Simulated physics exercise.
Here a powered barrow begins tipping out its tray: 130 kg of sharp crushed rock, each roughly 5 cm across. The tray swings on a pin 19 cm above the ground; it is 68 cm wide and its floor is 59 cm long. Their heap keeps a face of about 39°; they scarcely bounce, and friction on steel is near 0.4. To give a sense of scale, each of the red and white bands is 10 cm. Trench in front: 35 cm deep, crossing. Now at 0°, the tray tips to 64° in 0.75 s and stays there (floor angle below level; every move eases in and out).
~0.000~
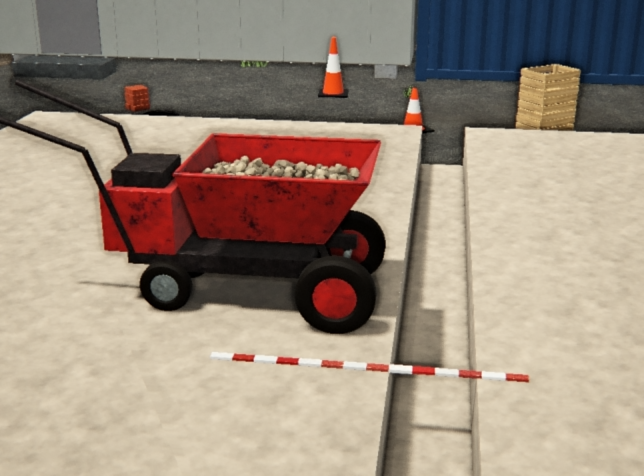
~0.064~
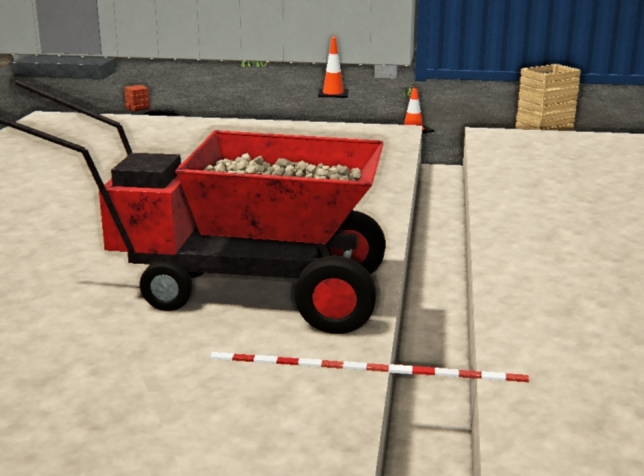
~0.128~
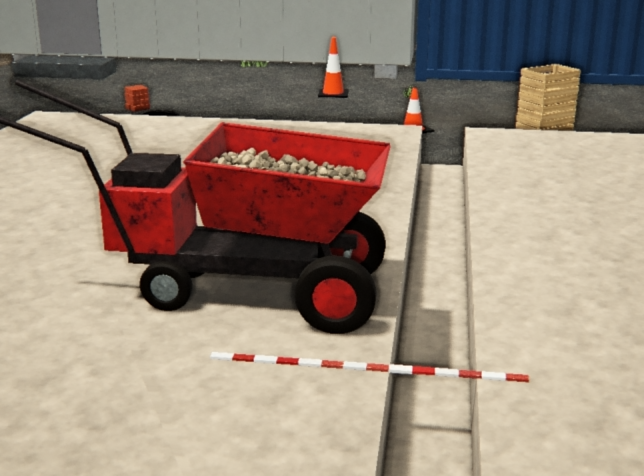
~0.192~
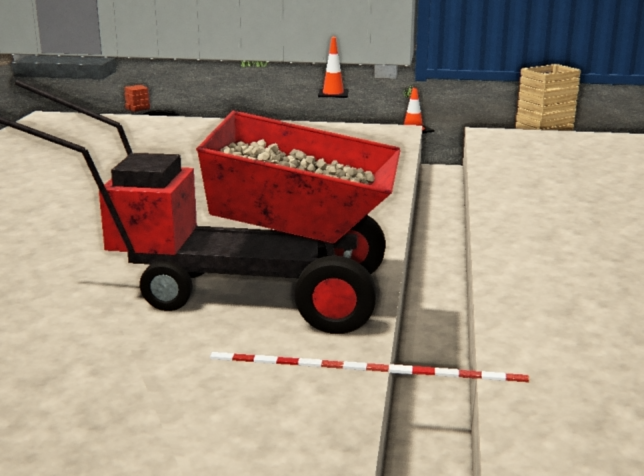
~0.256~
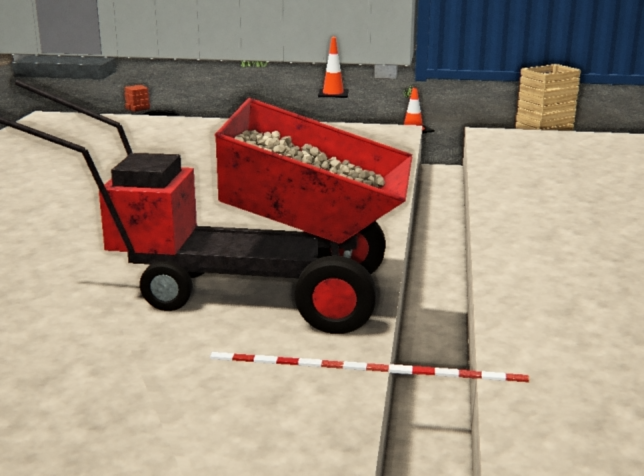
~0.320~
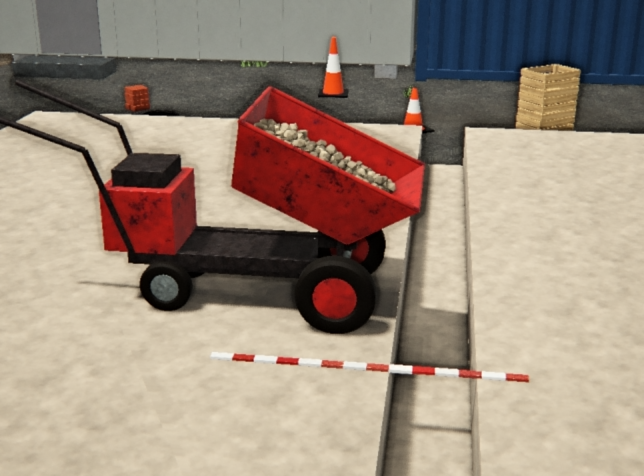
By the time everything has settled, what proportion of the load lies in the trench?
About 8 percent of the load.
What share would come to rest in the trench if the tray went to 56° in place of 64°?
It would be near 5 per cent.
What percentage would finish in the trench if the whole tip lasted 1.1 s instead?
With that timing, about 10 per cent.
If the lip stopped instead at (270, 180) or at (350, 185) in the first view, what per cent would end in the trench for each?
From the first spot near 40, from the second near 20 per cent.
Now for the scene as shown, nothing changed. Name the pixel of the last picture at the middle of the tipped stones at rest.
About (516, 313).
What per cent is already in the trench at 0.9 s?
Close to 0 per cent has got there by then.
After 0.6 s the floor is at 54°; 100 % in the tray; the foremost stones are at (429, 232).
After 0.9 s the floor is at 64°; 93 % in the tray, 1 % in the trench, 6 % past the trench; the foremost stones are at (509, 297).
After 1.2 s the floor is at 64°; 63 % in the tray, 1 % in the trench, 36 % past the trench; the foremost stones are at (626, 326).
After 3.2 s the floor is at 64°; 53 % in the tray, 8 % in the trench, 39 % past the trench; the foremost stones are past the picture's edge.
